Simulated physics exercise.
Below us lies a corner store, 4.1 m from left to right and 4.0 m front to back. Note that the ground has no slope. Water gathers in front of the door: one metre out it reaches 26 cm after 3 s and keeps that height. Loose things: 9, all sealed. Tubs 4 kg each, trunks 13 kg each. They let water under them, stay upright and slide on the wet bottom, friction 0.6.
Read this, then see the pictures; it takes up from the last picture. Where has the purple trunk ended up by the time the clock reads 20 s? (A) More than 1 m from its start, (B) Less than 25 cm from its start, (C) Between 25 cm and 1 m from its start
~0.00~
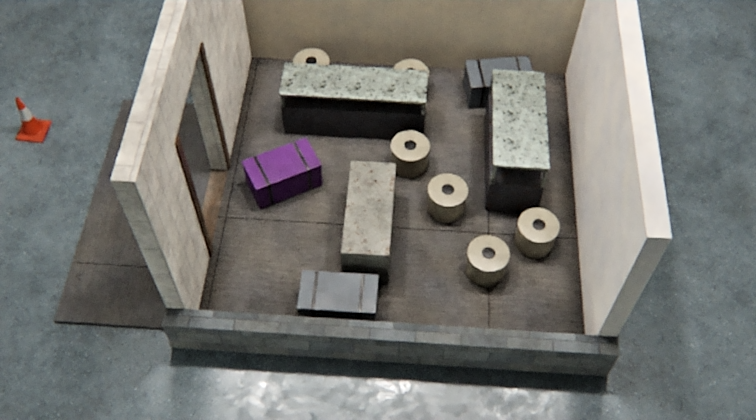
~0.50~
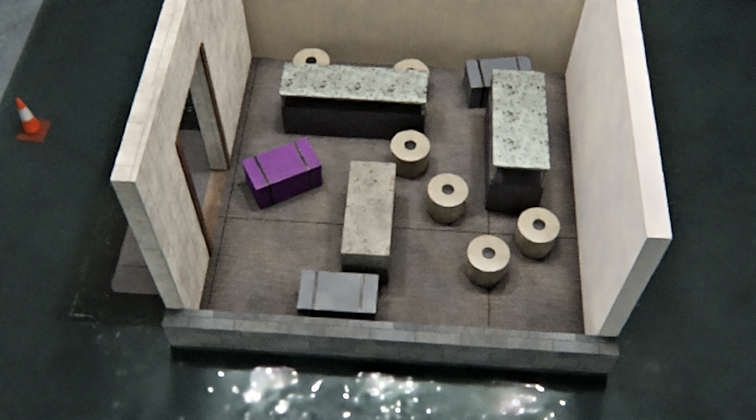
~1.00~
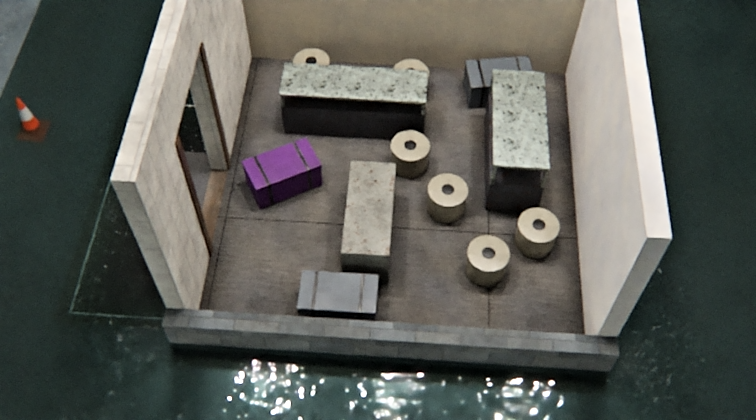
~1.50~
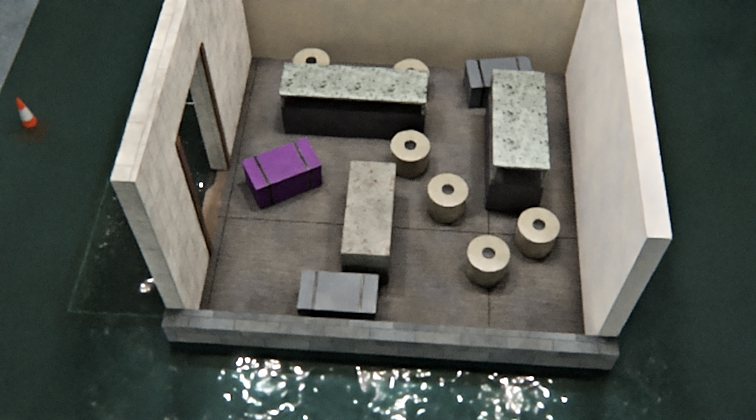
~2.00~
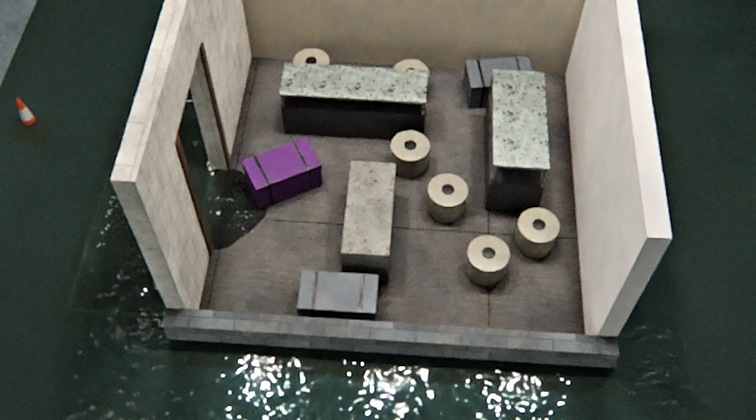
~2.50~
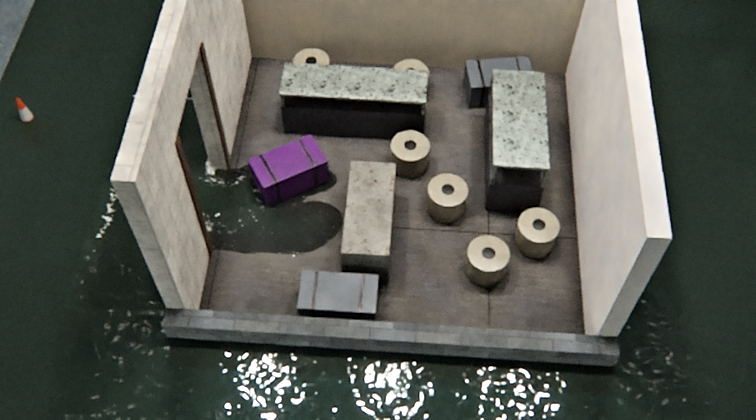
The answer is A.
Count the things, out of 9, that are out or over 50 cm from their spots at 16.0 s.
By my reckoning, 8.
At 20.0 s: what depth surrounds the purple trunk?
The depth there is around 20 cm.
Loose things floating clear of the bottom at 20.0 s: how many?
The count is 9.
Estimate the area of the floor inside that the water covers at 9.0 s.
About 14 m2.
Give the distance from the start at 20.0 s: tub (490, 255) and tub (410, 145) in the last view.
First 250 cm, then 200 cm.
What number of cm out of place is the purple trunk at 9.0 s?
I'd guess some 150 cm by then.
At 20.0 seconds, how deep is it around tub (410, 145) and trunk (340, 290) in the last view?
I'd estimate 20 cm for the first and 19 cm for the second.
After 4.0 s the purple trunk is near (351, 138), 0.8 m from its start, afloat; 1 afloat.
After 9.0 s the purple trunk is near (422, 213), 1.7 m from its start, afloat; 9 afloat.
After 16.0 s the purple trunk is near (458, 262), 2.4 m from its start, afloat; 9 afloat.
After 20.0 s the purple trunk is near (433, 242), 2.0 m from its start, afloat; 9 afloat.
